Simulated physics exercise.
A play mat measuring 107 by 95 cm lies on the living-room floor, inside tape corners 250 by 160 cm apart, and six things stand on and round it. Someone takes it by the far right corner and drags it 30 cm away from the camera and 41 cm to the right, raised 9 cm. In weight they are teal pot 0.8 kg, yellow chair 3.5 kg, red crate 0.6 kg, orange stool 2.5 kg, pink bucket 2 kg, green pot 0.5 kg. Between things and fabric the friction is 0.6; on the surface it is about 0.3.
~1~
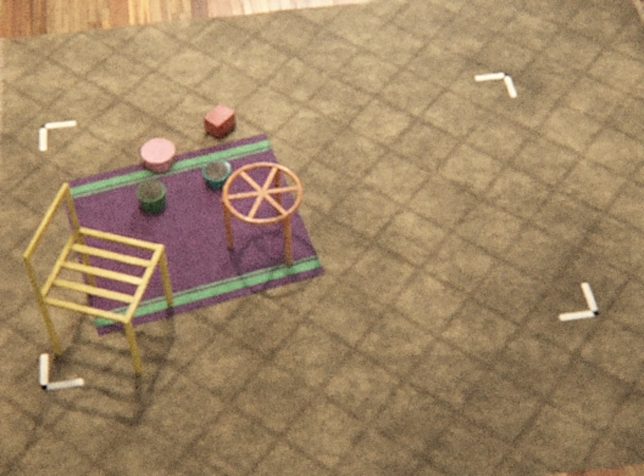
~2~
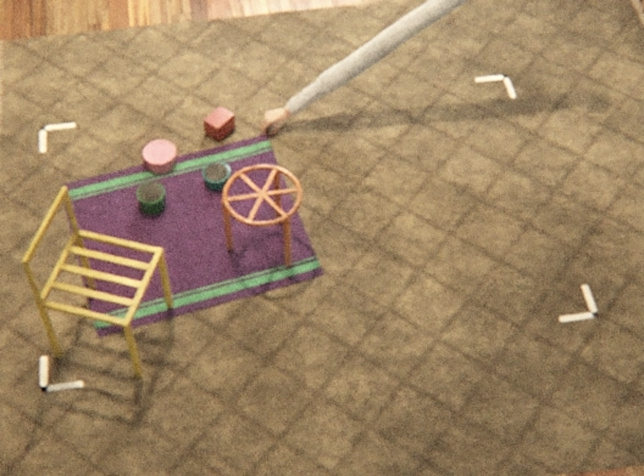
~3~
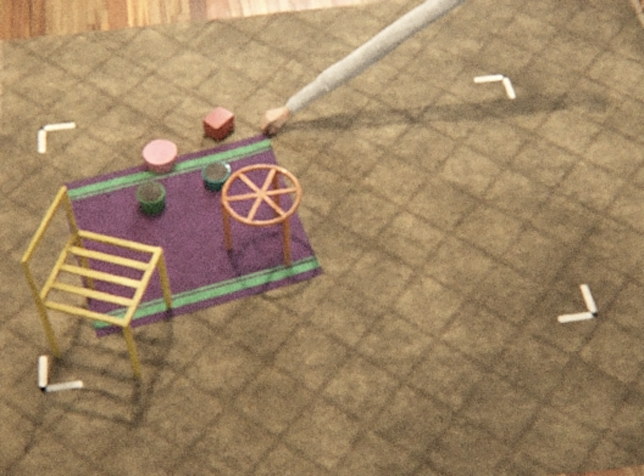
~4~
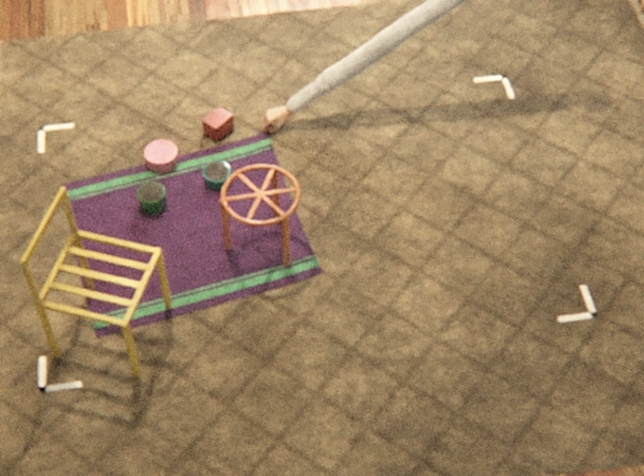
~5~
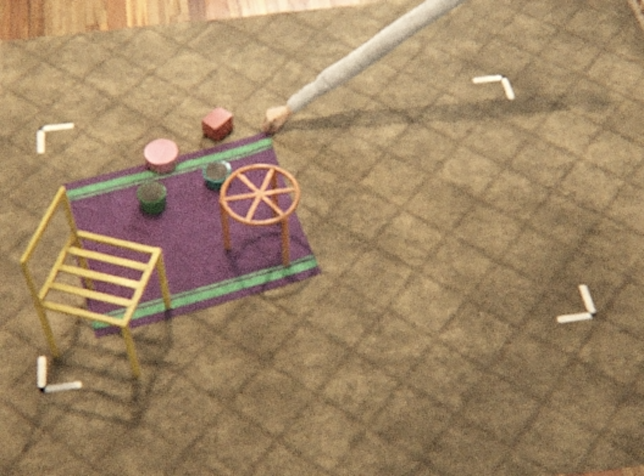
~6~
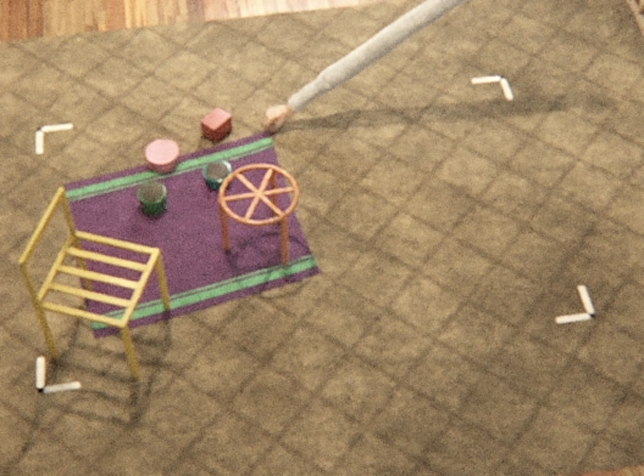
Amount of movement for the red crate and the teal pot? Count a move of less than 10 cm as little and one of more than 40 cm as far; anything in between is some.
In order: The red crate moves some; the teal pot moves far.
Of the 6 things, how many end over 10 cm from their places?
The number is 6.
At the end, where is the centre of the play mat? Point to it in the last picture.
Its centre lands at about (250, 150).
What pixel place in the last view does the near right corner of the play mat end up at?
That corner settles near pixel (344, 221) in the last view.
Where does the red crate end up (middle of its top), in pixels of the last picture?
It comes to rest at about (239, 86).
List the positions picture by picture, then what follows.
Red crate (219, 115); teal pot (216, 170); play mat corners (265, 133) (325, 274), in the first picture.
Play mat corners (324, 275); grip (267, 134), in the second picture.
Play mat corners (323, 274); grip (267, 133), in the third picture.
Play mat corners (323, 274); grip (268, 132), in the fourth picture.
Play mat corners (322, 274); grip (268, 132), in the fifth picture.
Red crate (216, 118); play mat corners (320, 273); grip (268, 131), in the sixth picture.
Next, middle of the play mat at (207, 216); teal pot 17 cm off its start, pink bucket 17 cm off its start, green pot 15 cm off its start.
Then, middle of the play mat at (225, 184); teal pot 32 cm off its start, red crate 10 cm off its start, pink bucket 31 cm off its start.
After that, middle of the play mat at (242, 167); teal pot 47 cm off its start at (279, 122), red crate 22 cm off its start at (235, 91), green pot 46 cm off its start at (217, 143).
Later, middle of the play mat at (255, 158); teal pot 55 cm off its start, red crate 26 cm off its start, green pot 53 cm off its start.
At the end, middle of the play mat at (250, 150); teal pot 55 cm off its start at (291, 114), red crate 26 cm off its start at (239, 86), green pot 54 cm off its start at (230, 137), pink bucket 51 cm off its start at (236, 107).
